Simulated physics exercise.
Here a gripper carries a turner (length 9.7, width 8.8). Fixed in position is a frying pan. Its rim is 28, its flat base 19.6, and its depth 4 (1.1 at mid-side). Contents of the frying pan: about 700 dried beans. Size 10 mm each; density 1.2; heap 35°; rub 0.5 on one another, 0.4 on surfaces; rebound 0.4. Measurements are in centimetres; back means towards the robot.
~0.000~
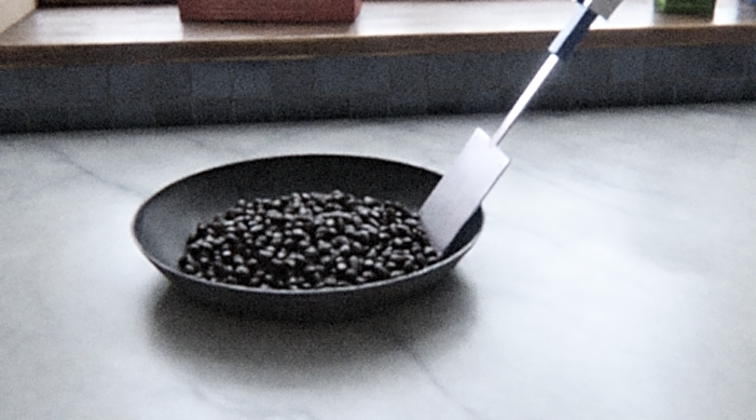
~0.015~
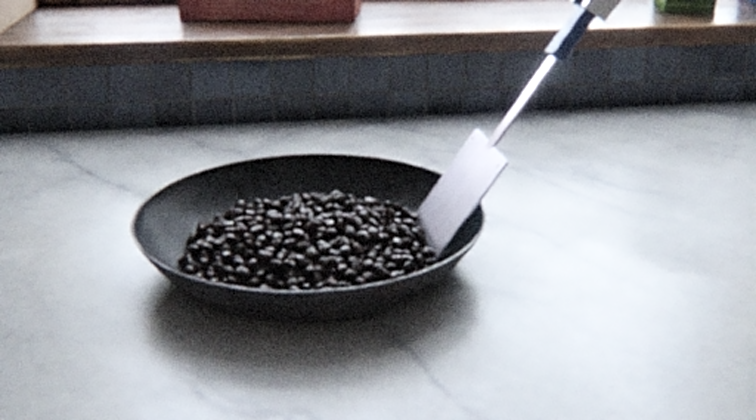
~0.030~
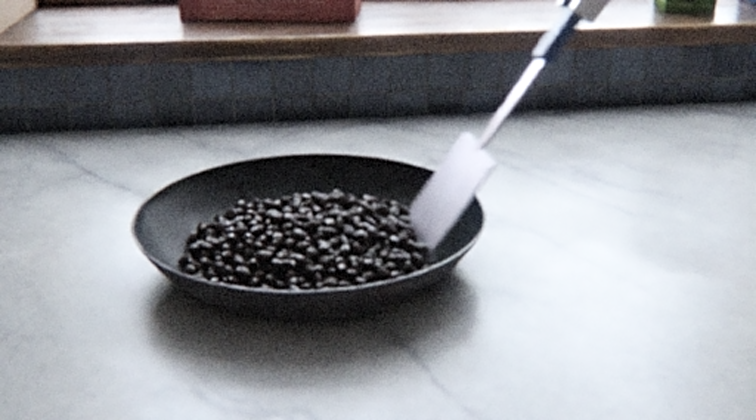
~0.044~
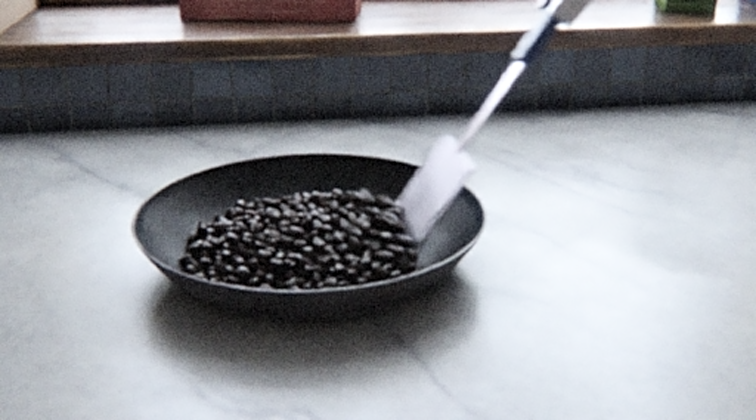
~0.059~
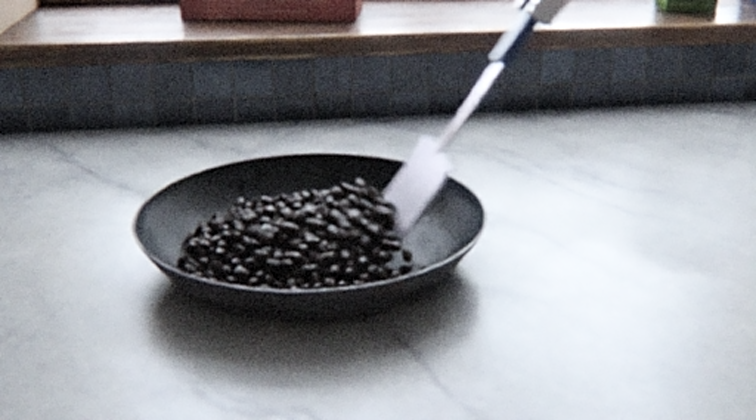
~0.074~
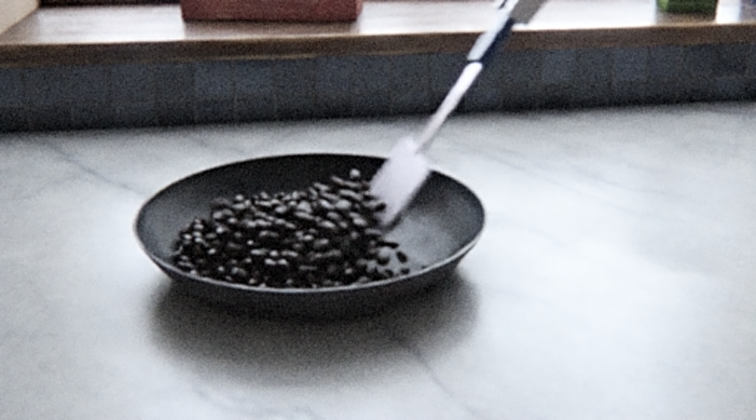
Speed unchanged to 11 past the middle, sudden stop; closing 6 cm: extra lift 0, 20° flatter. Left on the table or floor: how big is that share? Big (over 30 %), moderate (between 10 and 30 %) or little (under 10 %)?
The share is big.
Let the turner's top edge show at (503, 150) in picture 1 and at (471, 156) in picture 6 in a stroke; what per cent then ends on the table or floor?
Near 20 in a hundred.
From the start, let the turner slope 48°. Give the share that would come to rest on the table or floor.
Somewhere around 35 per cent would end on the table or floor.
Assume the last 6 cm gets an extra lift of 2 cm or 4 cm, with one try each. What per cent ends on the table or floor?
Roughly 40 % and then 35 %.
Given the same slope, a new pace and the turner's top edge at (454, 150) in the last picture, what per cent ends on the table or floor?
Some 25 percent.
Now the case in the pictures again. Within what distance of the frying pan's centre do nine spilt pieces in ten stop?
The distance is roughly 40 cm.
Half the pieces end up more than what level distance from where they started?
The figure is about 10 cm.
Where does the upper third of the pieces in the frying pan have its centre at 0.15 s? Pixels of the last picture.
(232, 219).
After 0.11 s, sloping 56°, highest piece 7 above the table; 697 in the frying pan.
After 0.15 s, sloping 51°, highest piece 8 above the table; 697 in the frying pan.
After 0.37 s, sloping 36°, highest piece 11 above the table; 439 in the frying pan, 140 on the table or floor, 118 on the blade or in flight.
After 1.42 s, sloping 36°, highest piece 4 above the table; 439 in the frying pan, 258 on the table or floor.
At rest, 439 in the frying pan, 258 on the table or floor. That is 37 % on the table or floor.
